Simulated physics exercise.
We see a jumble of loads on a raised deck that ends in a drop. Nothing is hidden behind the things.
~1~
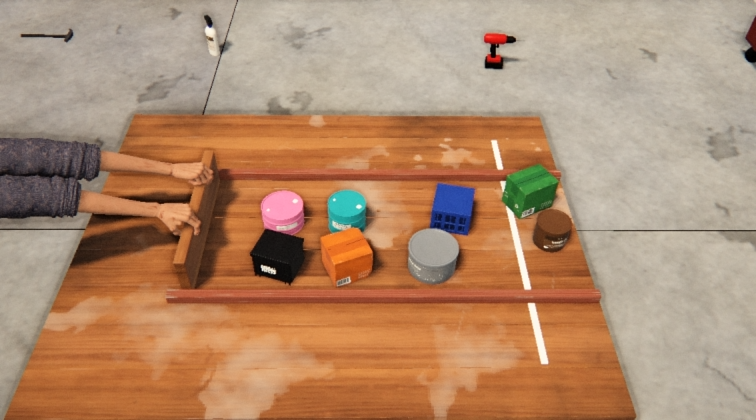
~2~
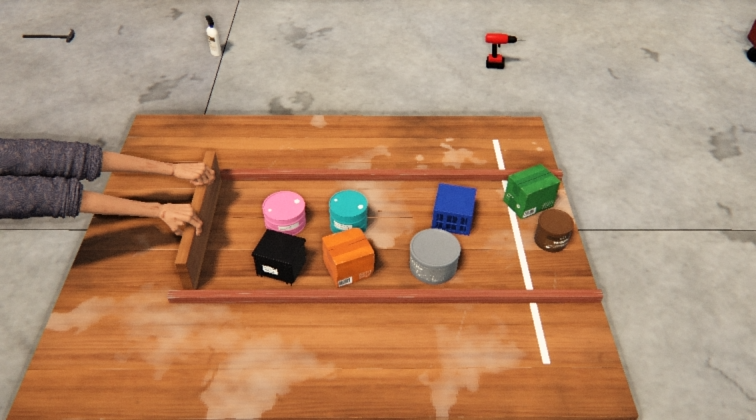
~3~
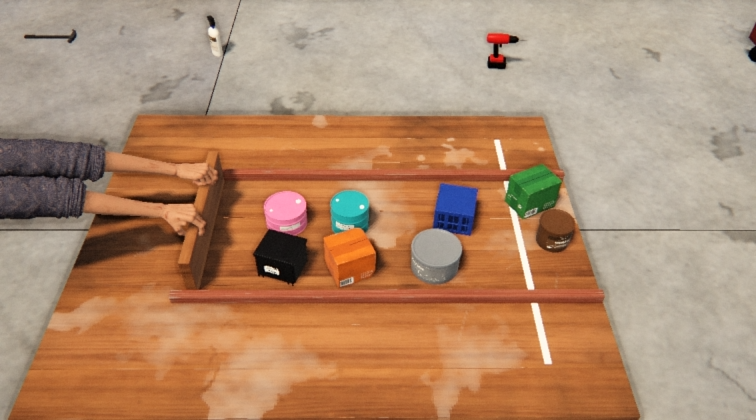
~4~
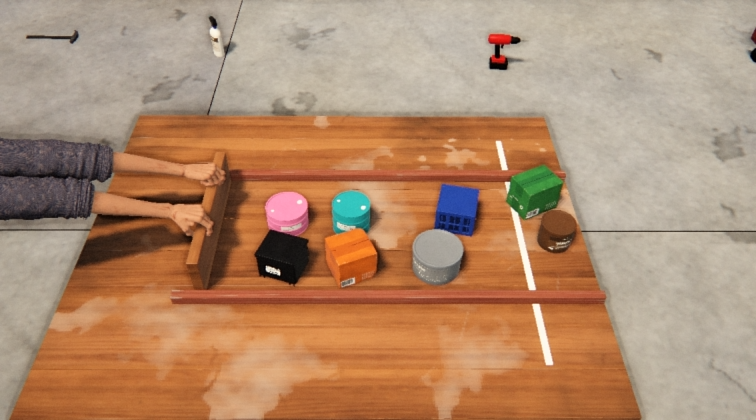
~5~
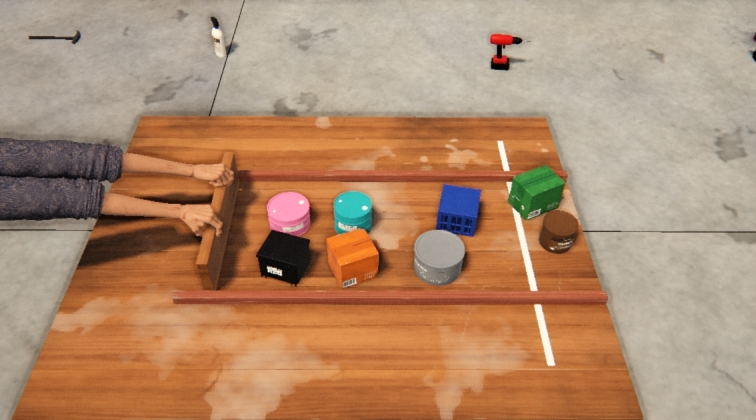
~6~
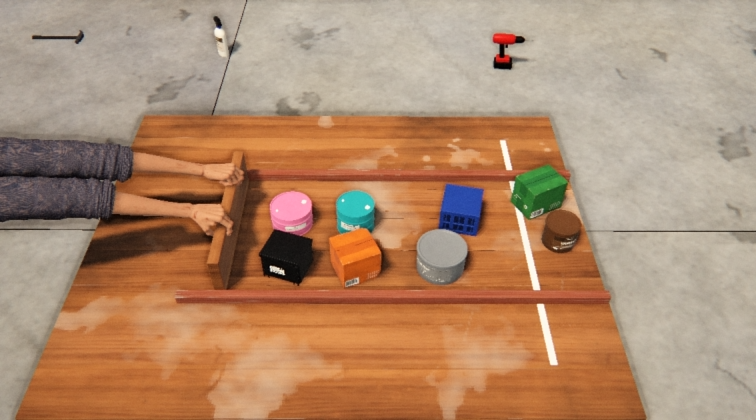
Two hands slid a wooden plank a short way right along a tabletop between two rails, toward colourful boxes and round tubs that stayed in place, a green one and a brown one beyond the white line.
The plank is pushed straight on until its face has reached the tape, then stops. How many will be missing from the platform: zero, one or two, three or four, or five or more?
As it turns out, the number that fall off is three or four.
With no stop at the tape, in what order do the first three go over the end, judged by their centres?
Earliest first: The grey pail, then the green parcel, then the brown pail.
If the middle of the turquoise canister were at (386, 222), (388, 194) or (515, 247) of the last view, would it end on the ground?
Place by place, it survives; does not fall; comes down.
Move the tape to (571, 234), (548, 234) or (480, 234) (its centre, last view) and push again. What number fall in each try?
Try by try, 8, 5 and 0.
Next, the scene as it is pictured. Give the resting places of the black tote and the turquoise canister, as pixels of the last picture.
The black tote at (555, 254), the turquoise canister at (582, 231).
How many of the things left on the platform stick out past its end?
3 of them.
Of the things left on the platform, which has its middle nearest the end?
That is the orange box.
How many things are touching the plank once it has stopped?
2 of them.
Soon after, none off yet; brown pail at rest near (561, 232); green parcel at rest near (539, 192); blue crate at rest near (461, 210).
Then, none off yet; brown pail at rest near (561, 232); green parcel at rest near (539, 192); blue crate moved about its own width near (497, 206).
At rest, the number that fall off is three or four; fallen, grey pail, green parcel and brown pail.
